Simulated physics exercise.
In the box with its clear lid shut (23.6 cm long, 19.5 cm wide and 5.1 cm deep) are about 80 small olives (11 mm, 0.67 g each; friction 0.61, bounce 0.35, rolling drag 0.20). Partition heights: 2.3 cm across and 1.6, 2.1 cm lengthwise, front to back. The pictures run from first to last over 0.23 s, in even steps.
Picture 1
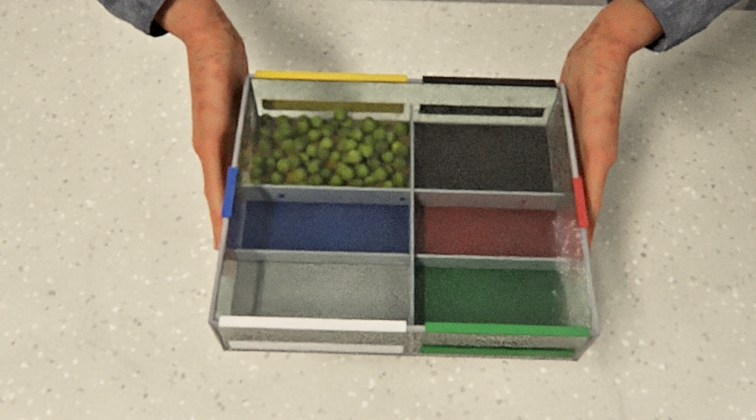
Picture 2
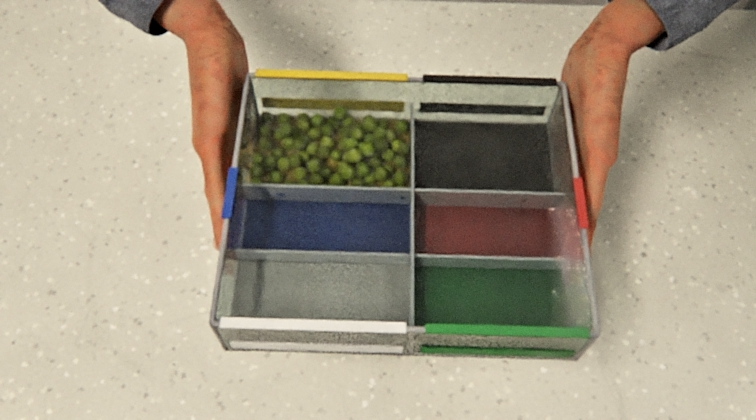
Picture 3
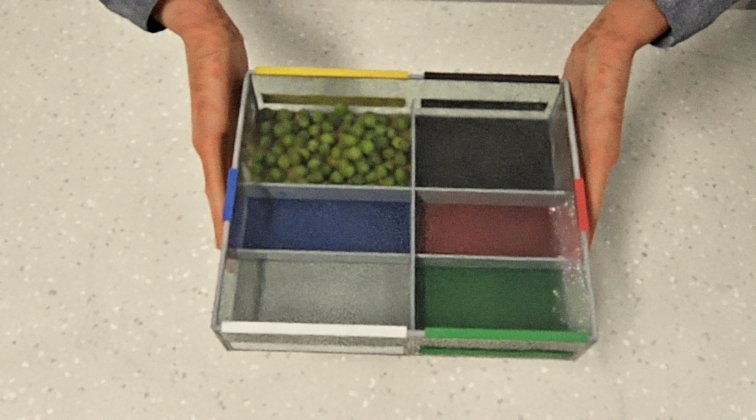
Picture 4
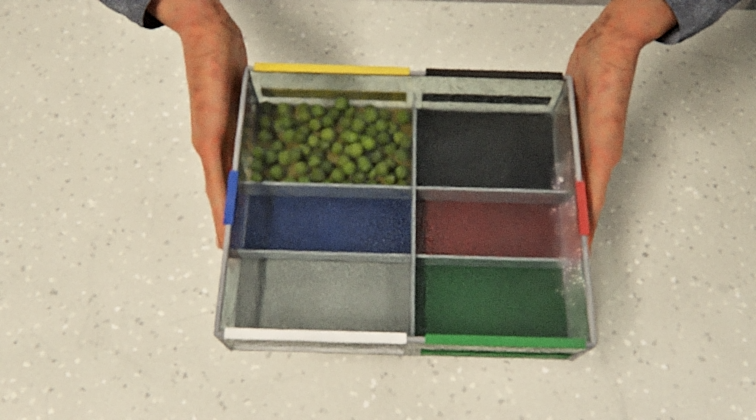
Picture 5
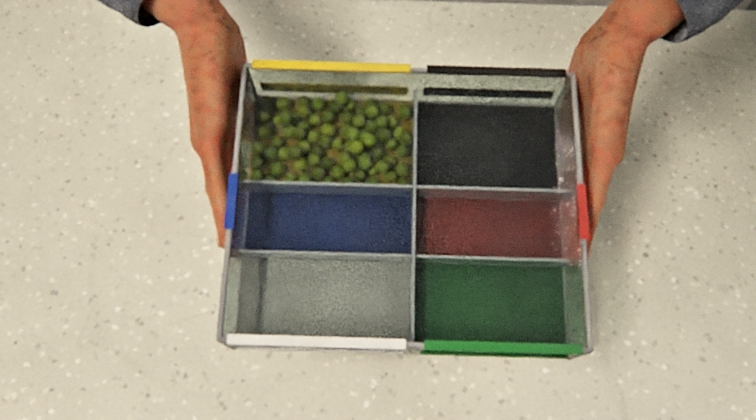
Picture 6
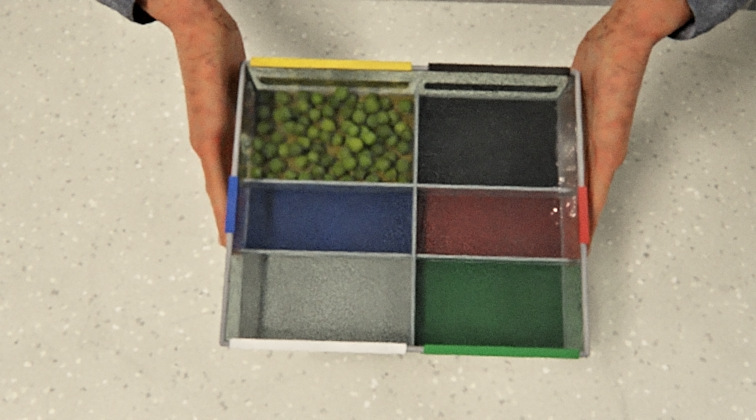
A clear-lidded box of six compartments, held by two hands at its left and right sides, is seen from above over a pale speckled surface. Small green olives fill the back-left compartment by the yellow strip, while the black, blue, red, white and green-marked ones are empty. The hands slowly tilt the box, its front side lowering slightly, and the olives stay clustered in their compartment.
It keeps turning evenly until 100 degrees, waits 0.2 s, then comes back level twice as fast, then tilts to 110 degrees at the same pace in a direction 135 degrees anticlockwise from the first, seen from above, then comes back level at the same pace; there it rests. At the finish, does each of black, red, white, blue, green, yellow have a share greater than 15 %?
Black greater, red not greater, white not greater, blue not greater, green not greater, yellow not greater.
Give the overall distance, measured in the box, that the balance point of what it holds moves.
It moves some 13.0 cm in all.
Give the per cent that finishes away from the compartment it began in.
I'd put it at about 90 percent.
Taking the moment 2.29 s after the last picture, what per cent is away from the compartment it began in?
About 75 %.
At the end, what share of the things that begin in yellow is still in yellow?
10 %, roughly.
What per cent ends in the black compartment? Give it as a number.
It works out to around 85 per cent.
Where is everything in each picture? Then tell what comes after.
Box at (404, 331); tilt 0 degrees; yellow 100 %, in the first frame.
Box at (404, 332); tilt 1 degrees, in the second frame.
Box at (404, 335); tilt 4 degrees, in the third frame.
Box at (405, 341); tilt 8 degrees; low side front, in the fourth frame.
Box at (404, 346); tilt 13 degrees; low side front, in the fifth frame.
Box at (404, 349); tilt 17 degrees; low side front; yellow 100 %, in the sixth frame.
Then, 1.25 s after the last picture, tilt 72 degrees; white 70 %, green 5 %, yellow 25 %; middle of all pieces near (335, 260).
Then, 2.29 s after the last picture, tilt 59 degrees; white 65 %, blue 5 %, green 5 %, yellow 25 %; middle of all pieces near (377, 223).
Then, 3.25 s after the last picture, tilt 74 degrees; black 80 %, white 5 %, blue 5 %, yellow 10 %; middle of all pieces near (430, 256).
Then, 4.17 s after the last picture, tilt 0 degrees; black 85 %, white 5 %, blue 5 %, yellow 10 %; middle of all pieces near (507, 144).
In the end, black 85 %, red 0 %, white 5 %, blue 5 %, green 0 %, yellow 10 %.
